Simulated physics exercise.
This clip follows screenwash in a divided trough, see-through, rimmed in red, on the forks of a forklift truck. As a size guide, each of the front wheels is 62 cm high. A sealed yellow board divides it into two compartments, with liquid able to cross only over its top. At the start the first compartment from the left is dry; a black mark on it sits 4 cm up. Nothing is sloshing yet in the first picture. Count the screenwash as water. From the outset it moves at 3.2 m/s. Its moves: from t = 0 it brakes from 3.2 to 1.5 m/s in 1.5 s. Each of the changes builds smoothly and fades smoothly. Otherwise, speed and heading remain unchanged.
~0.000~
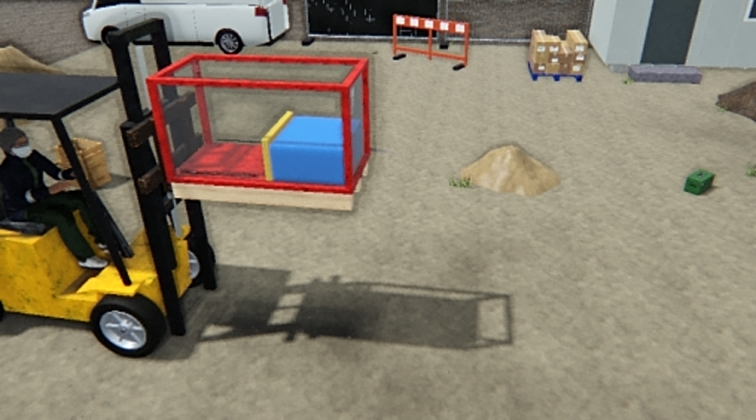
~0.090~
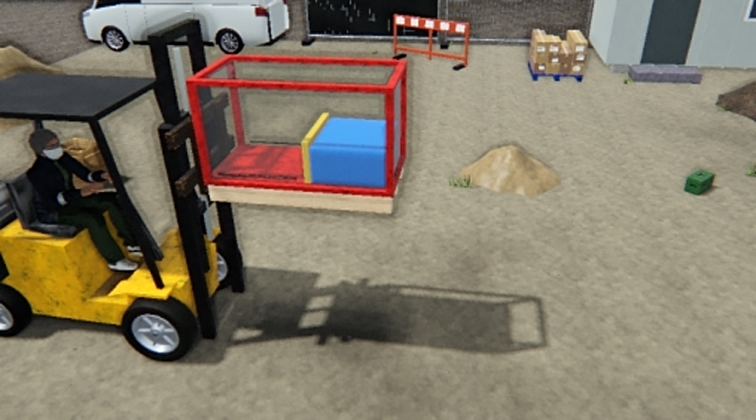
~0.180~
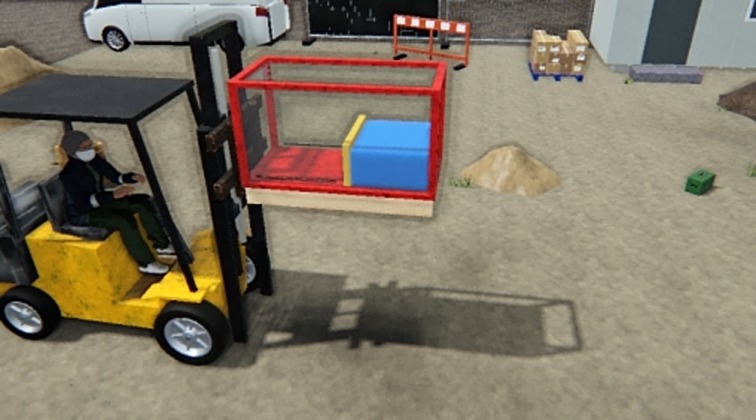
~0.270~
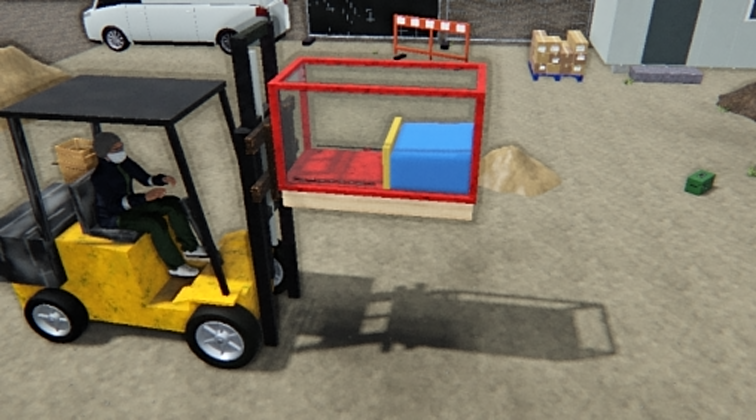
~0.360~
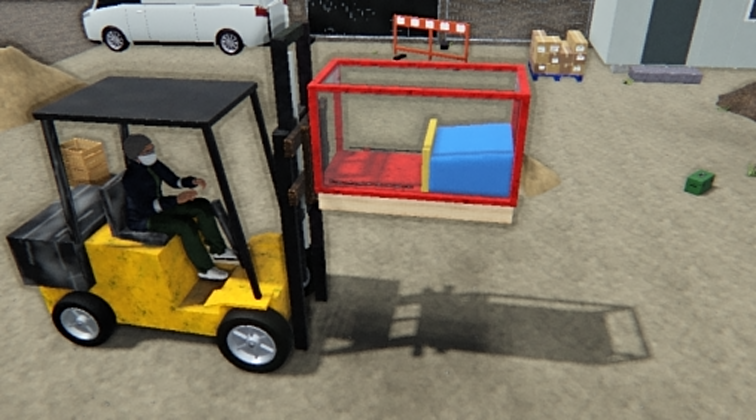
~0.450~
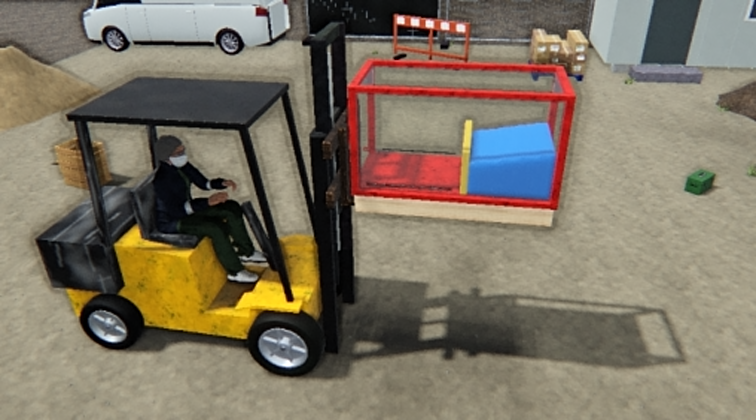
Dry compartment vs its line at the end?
Still dry.
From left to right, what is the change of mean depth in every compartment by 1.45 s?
Measured in centimetres, it's 0 then 0.
By 0.85 s the mean depths from the left are 0, 29 cm.
By 1.45 s the mean depths from the left are 0, 29 cm.
By 2.05 s the mean depths from the left are 0, 29 cm.
By 4.49 s the mean depths from the left are 0, 29 cm.
